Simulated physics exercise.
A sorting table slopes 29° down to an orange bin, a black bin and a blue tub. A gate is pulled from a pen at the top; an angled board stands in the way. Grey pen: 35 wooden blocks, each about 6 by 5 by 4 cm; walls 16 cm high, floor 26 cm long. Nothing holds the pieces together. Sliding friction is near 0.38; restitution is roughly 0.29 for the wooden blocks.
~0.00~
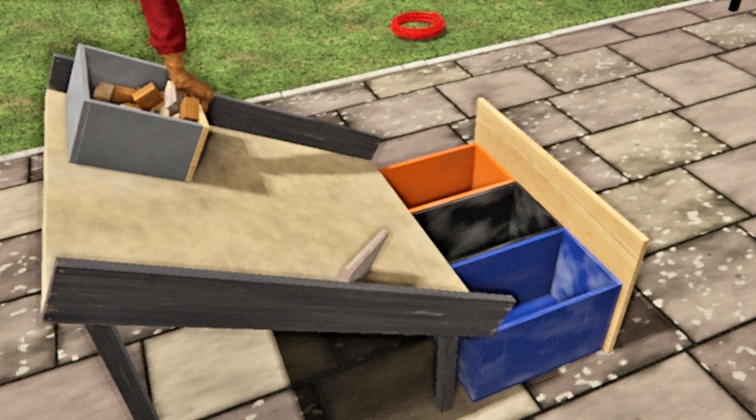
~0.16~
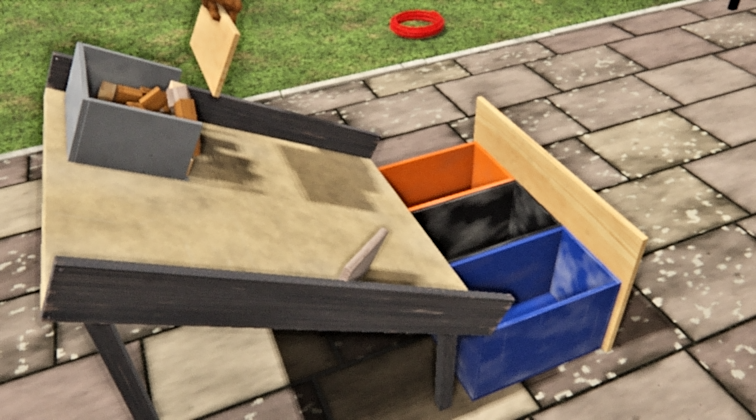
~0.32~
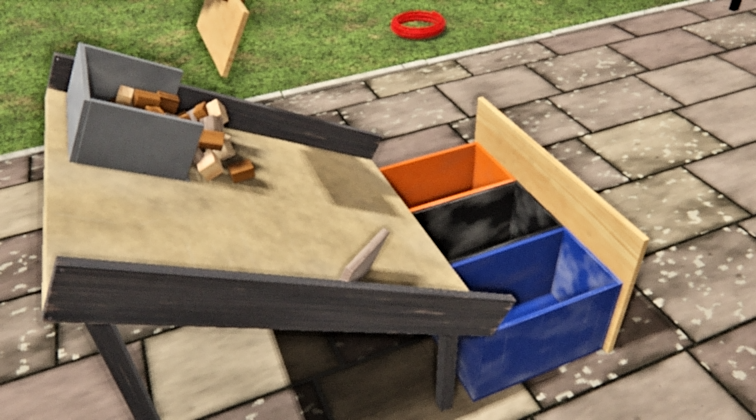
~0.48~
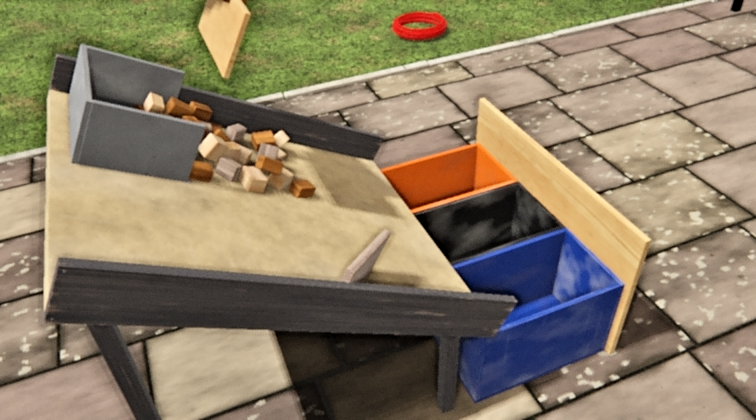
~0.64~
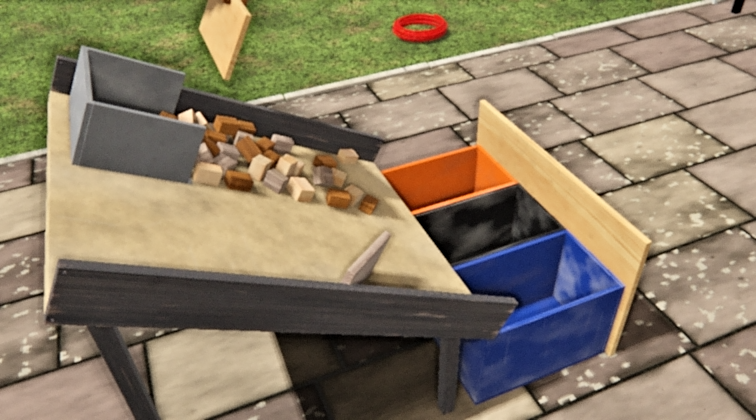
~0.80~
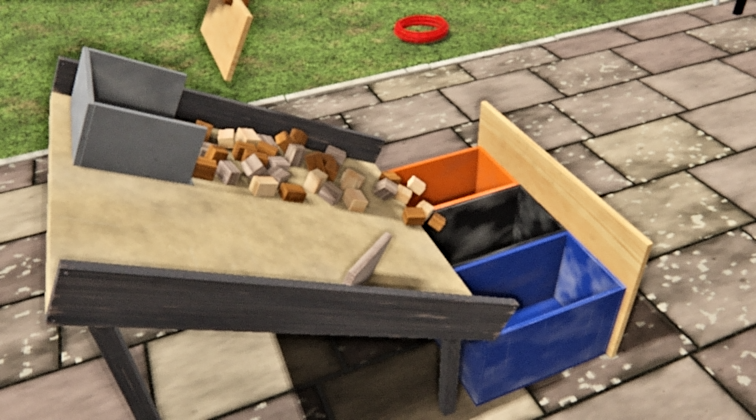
Wooden blocks tumble from a grey pen down a sloping table after a gloved hand lifts its gate.
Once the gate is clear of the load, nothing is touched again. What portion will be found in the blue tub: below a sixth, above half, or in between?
Ending in the blue tub: Fewer than one in six of them.
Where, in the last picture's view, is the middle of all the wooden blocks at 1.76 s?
At about (485, 238).
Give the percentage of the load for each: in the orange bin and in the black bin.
Roughly 70 and 30 per cent.
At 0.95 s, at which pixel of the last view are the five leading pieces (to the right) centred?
Around (467, 232).
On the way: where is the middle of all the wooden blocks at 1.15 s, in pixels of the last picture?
Around (434, 202).
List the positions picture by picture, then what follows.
In the first frame (each is followed by its nearest rim corner in this view), grey pen, (90, 100); blue tub, (484, 334); none out.
In the second frame, grey pen, (89, 99).
In the third frame, grey pen, (91, 99); 11 out, the lowest block at (242, 171).
In the fourth frame, grey pen, (92, 101); 20 out, the lowest block at (302, 189).
In the fifth frame, grey pen, (93, 102); 30 out, the lowest block at (348, 157).
In the sixth frame, grey pen, (95, 103); blue tub, (487, 338); 35 out, the lowest block at (416, 186).
After 0.95 s, 3 in the orange bin, 3 in the black bin, 25 on the slope and 4 in the air.
After 1.15 s, 12 in the orange bin, 6 in the black bin, 12 on the slope and 5 in the air.
After 1.41 s, 21 in the orange bin, 9 in the black bin and 5 in the air.
Final count (at 1.76 s), 24 in the orange bin and 11 in the black bin. Asked share, 0 of 35, 0 per cent.
